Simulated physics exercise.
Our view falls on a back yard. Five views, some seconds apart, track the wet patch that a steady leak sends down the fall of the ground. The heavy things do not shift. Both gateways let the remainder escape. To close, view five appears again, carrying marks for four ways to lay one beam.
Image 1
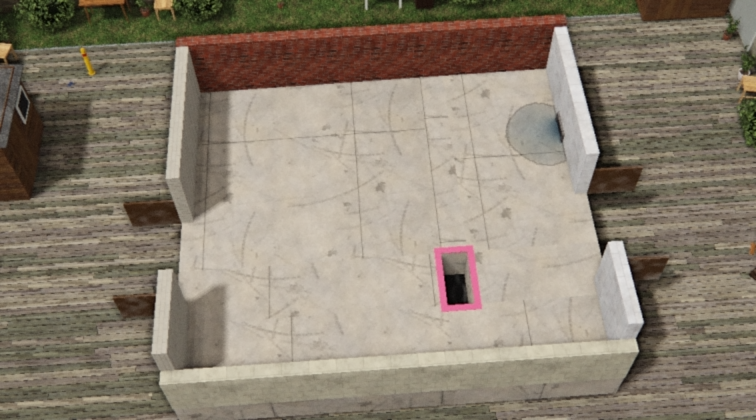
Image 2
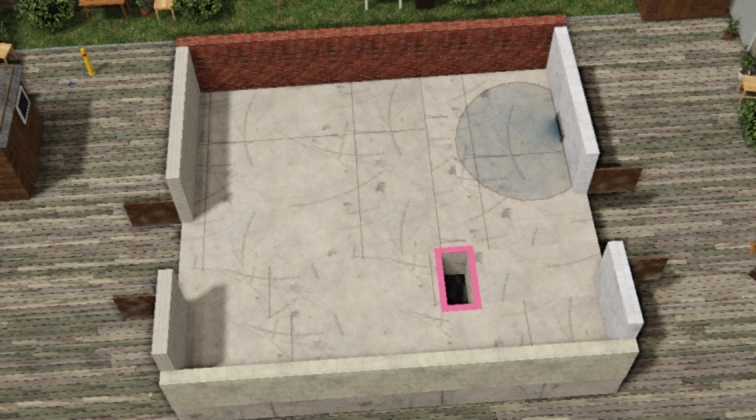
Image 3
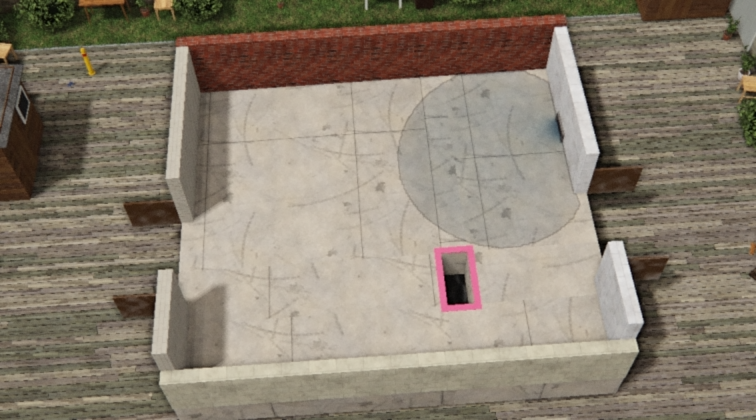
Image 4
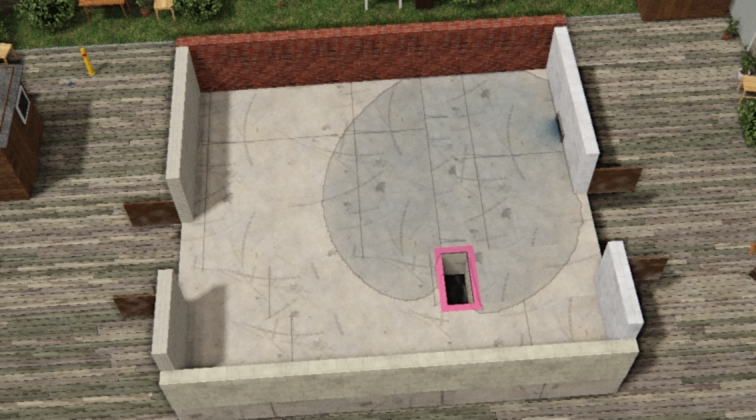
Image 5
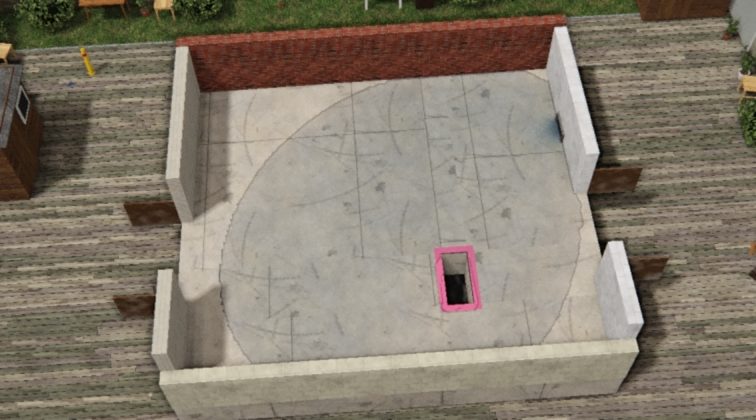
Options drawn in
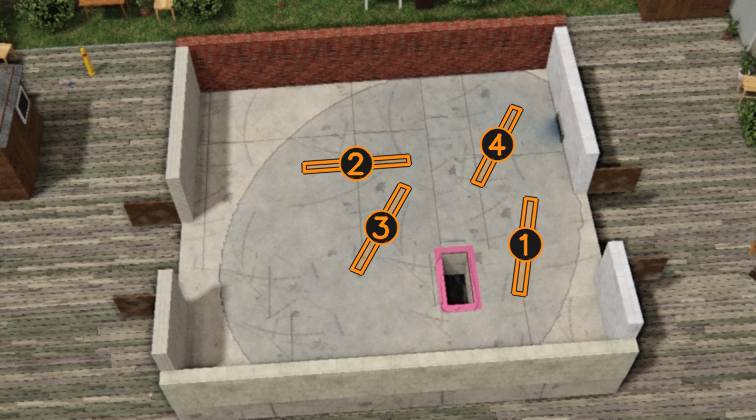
In the video, a wet patch spreads from the right wall across the pale floor of a walled yard, widening leftward and toward the near wall, surrounding a pink-edged drain opening and covering most of the floor.
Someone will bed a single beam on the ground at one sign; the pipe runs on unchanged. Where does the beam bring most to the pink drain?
I would pick place 4.
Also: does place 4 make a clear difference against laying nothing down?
Yes.
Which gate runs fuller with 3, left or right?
More leaves on the left.
On the marked copy, 1 from (519, 293) to (530, 199); 2 from (304, 167) to (408, 160); 3 from (356, 271) to (404, 186); 4 from (477, 183) to (516, 108).
With 1, about 15 % of the stream goes into the pink drain, about 81 % out by the gates.
With 2, about 18 % of the stream goes into the pink drain, about 76 % out by the gates.
With 3, about 19 % of the stream goes into the pink drain, about 76 % out by the gates.
With 4, about 33 % of the stream goes into the pink drain, about 62 % out by the gates.
